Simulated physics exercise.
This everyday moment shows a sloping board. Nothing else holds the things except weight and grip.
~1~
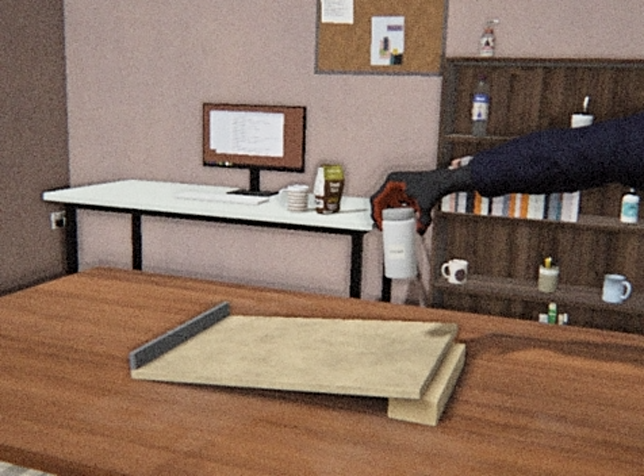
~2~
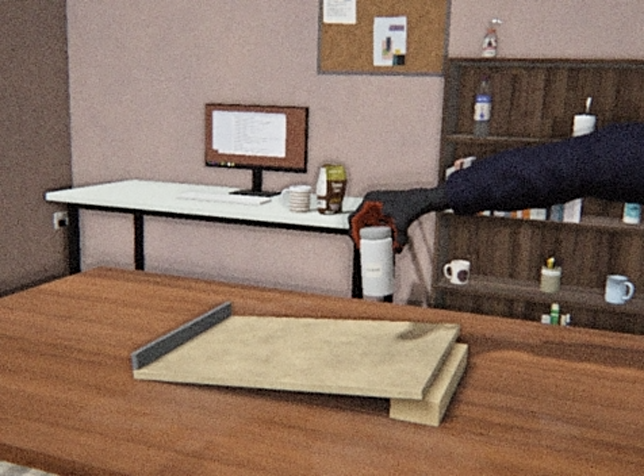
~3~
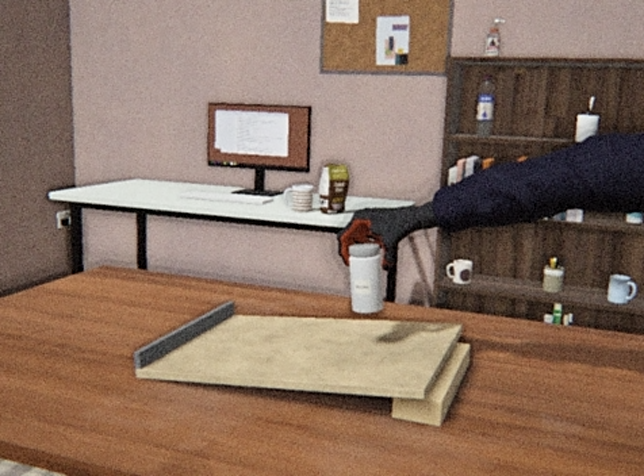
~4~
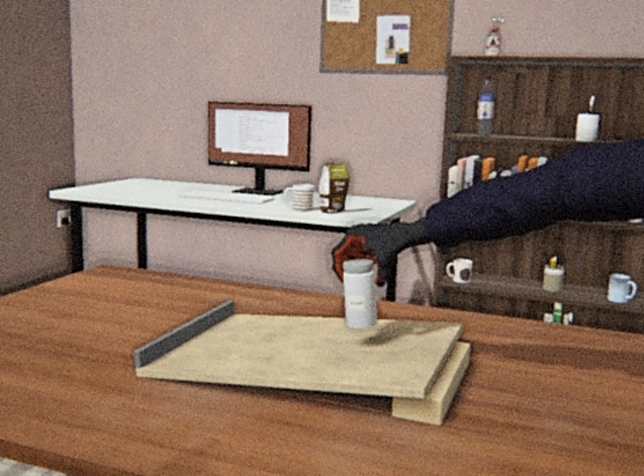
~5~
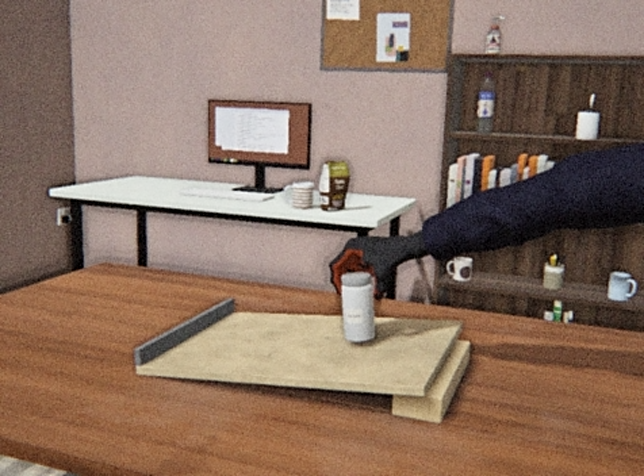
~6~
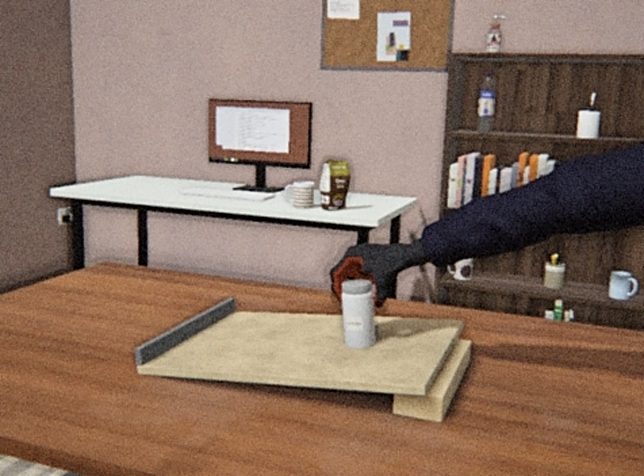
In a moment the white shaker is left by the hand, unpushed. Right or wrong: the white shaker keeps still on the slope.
Right, it keeps still.
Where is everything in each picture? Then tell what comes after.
The first frame shows still above its spot; white shaker (400, 243).
The second frame shows still above its spot; white shaker (377, 261).
The third frame shows still above its spot; white shaker (366, 278).
The fourth frame shows still above its spot; white shaker (360, 293).
The fifth frame shows still above its spot; white shaker (358, 306).
The sixth frame shows set down, still held; white shaker (358, 314).
Then, 0.20 s later than the last frame, all is still.
Then, 0.50 s later than the last frame, white shaker resting near (358, 314).
When it is over, it is as before. End places, in pixels of the last picture, white shaker near (358, 314). The white shaker keeps its place.
